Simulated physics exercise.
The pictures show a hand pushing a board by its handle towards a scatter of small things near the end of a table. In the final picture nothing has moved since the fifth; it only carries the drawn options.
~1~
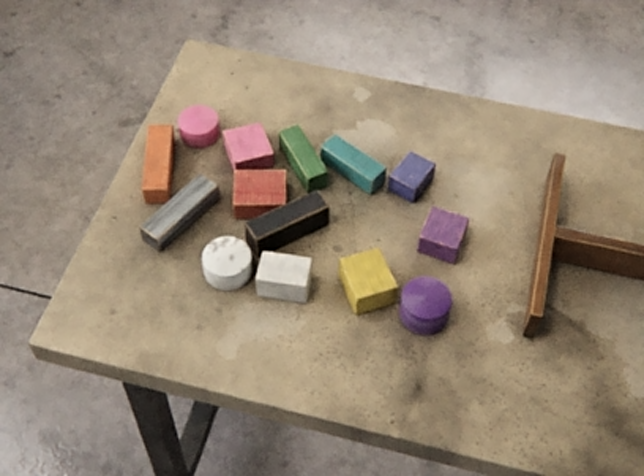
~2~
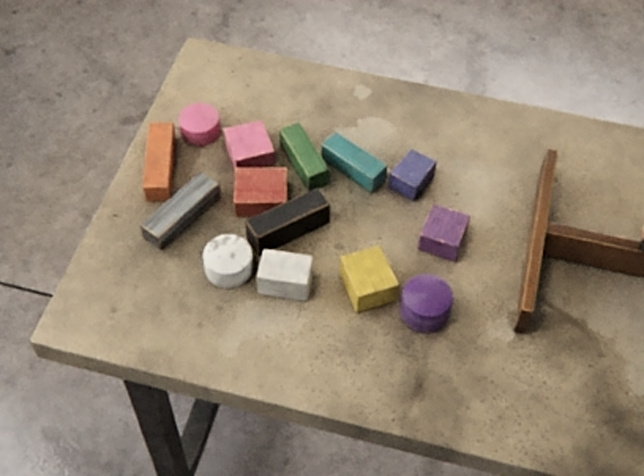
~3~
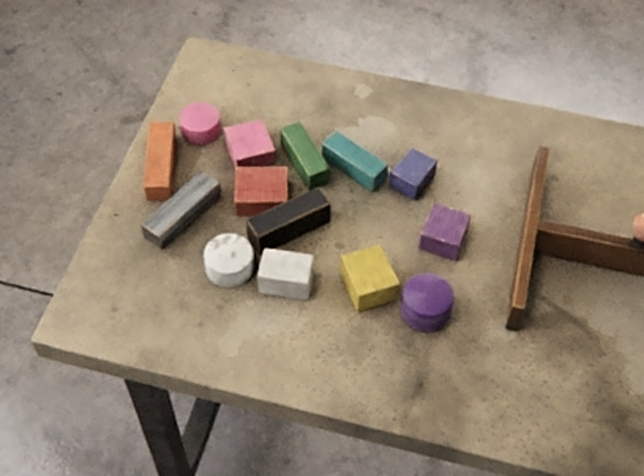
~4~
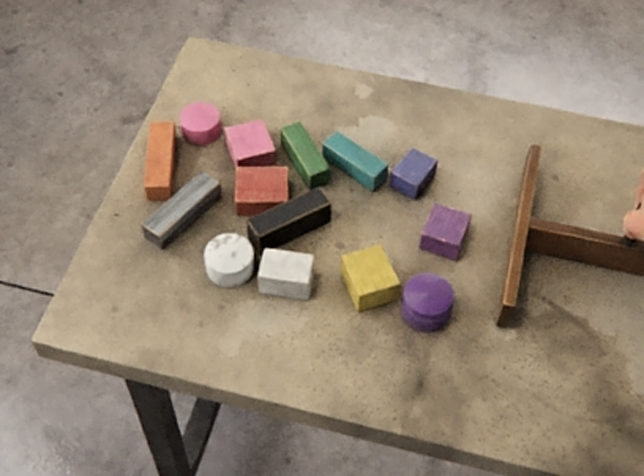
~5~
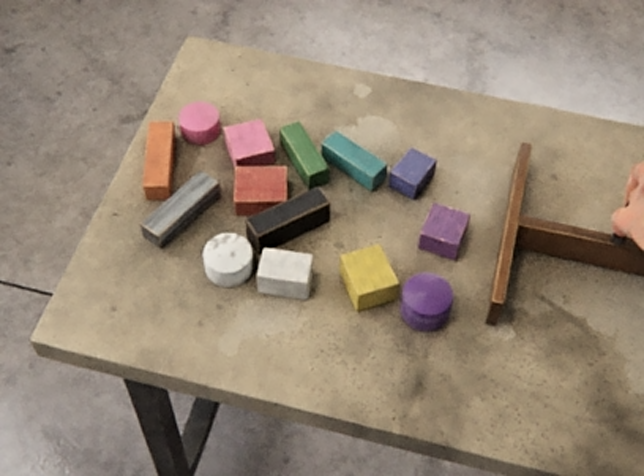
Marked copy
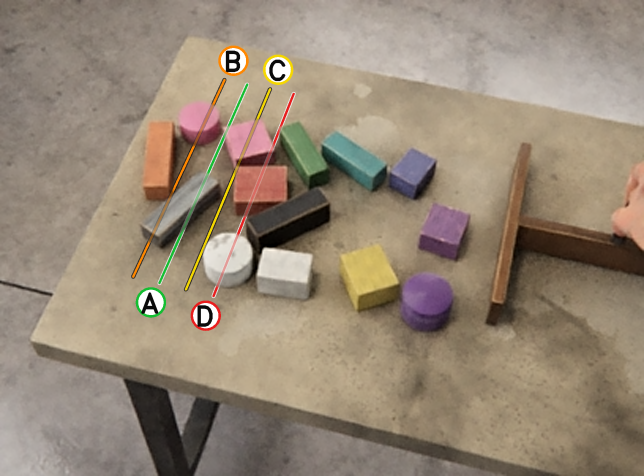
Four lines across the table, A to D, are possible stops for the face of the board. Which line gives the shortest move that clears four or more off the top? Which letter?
Up to line A.
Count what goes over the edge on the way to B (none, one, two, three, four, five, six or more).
In all, six or more.
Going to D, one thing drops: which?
It is the orange bar.
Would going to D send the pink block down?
By then, no.
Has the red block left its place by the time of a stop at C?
Yes.
On the marked copy, A at (207, 176); B at (183, 170); C at (231, 181); D at (257, 187).
With A. Early on, board (401, 193); purple tin (366, 310); yellow block (340, 273).
Further on, board (291, 169); orange bar (139, 158); pink tin (171, 116).
At the end, board (209, 151); white tin over the edge; grey stick over the edge; six fallen.
As for the rest, B drops eight, but is farther than needed; C drops only three; D drops only one.
